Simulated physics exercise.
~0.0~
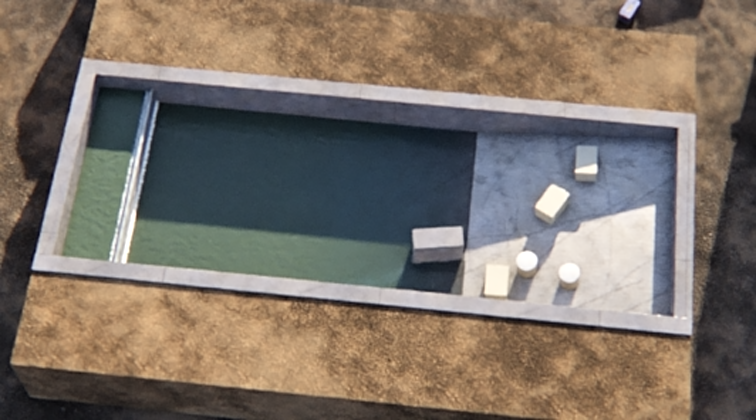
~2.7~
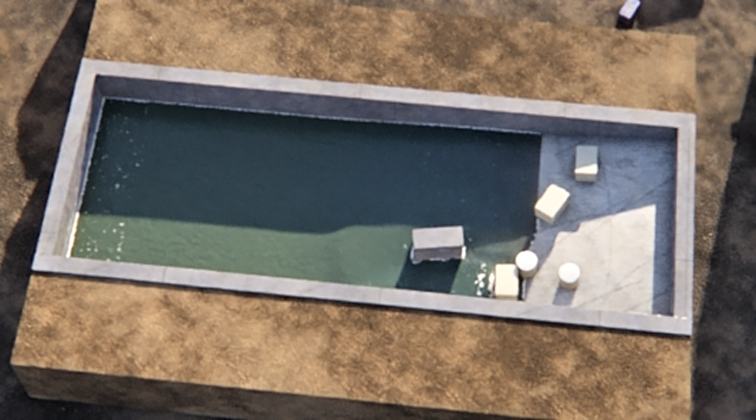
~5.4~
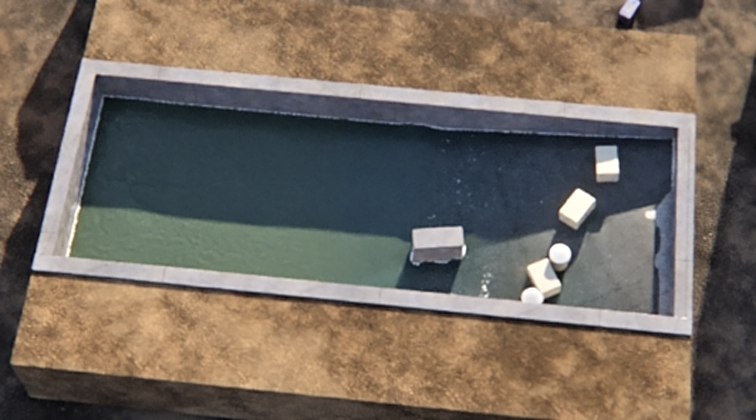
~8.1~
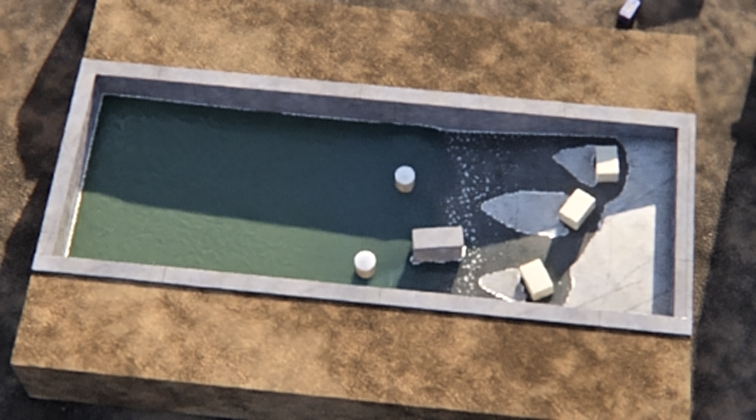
Water surging up a sloped concrete basin, shoving pale blocks rightward, then draining back and leaving two white cylinders afloat further left.
